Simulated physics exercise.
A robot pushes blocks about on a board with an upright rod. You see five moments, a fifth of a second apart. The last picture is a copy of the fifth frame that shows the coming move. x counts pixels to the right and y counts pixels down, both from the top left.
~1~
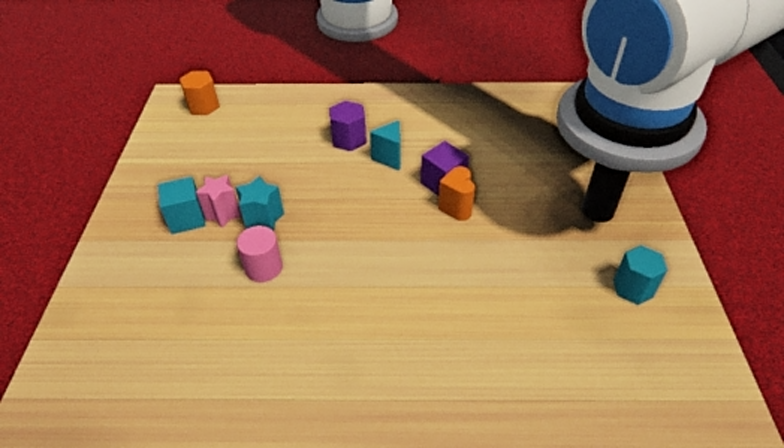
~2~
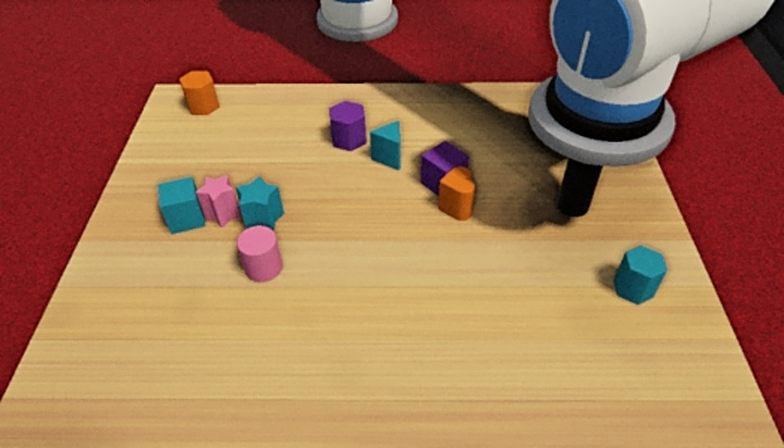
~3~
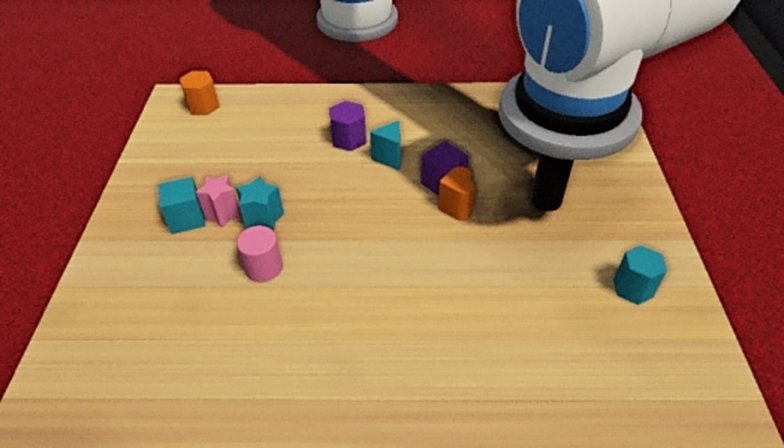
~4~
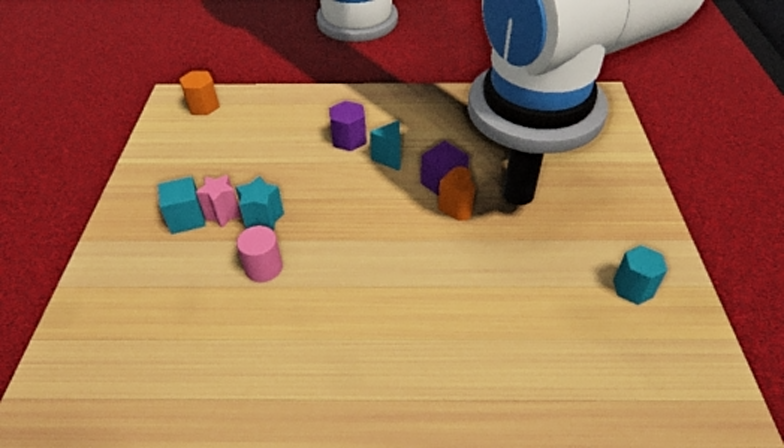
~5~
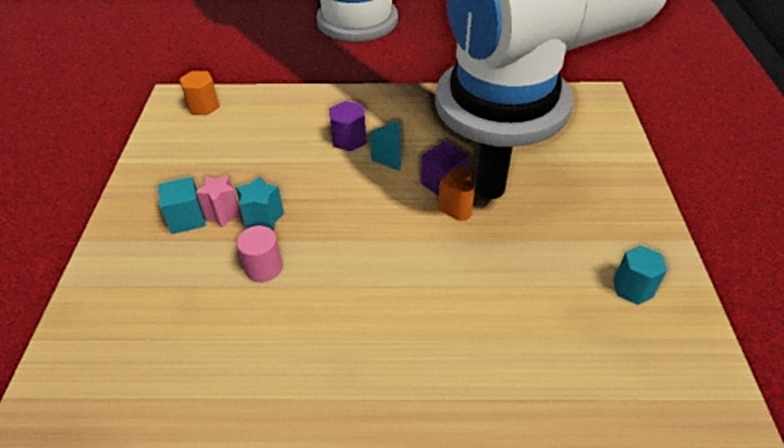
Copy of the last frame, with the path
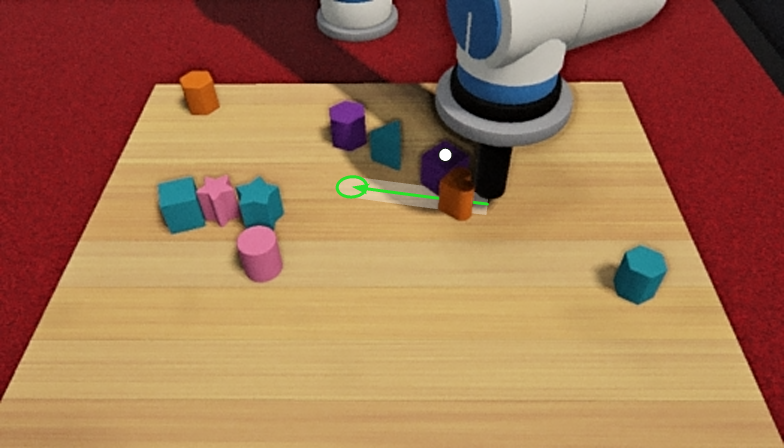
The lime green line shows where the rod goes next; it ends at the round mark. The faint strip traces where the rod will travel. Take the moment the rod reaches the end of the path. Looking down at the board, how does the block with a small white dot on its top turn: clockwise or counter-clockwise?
Viewed from the top, it goes clockwise.
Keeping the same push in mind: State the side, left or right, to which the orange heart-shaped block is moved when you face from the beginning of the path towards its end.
Picture yourself facing from the start of the path to its end: The orange heart-shaped block moves off to your left.
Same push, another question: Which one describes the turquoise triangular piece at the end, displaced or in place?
The turquoise triangular piece keeps its place.
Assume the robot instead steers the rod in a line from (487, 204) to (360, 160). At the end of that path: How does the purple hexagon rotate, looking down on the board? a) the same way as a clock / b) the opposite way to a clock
The correct letter is b.
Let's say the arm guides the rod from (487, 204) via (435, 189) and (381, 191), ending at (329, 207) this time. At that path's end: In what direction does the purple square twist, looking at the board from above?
Clockwise.
The line goes straight from (487, 204) to (352, 187); the dot is on the purple square.
What follows on the original path. One third of the way, rod (441, 184); purple square (431, 149), turned 35° clockwise; orange heart-shaped block (422, 183), turned 35° anticlockwise.
Two thirds of the way, rod (396, 178); purple square (425, 146), turned 55° clockwise; orange heart-shaped block (406, 185), turned 80° anticlockwise.
At the end, rod (351, 172); turquoise triangular piece unmoved; purple square (425, 146), turned 55° clockwise; orange heart-shaped block (406, 185), turned 80° anticlockwise.
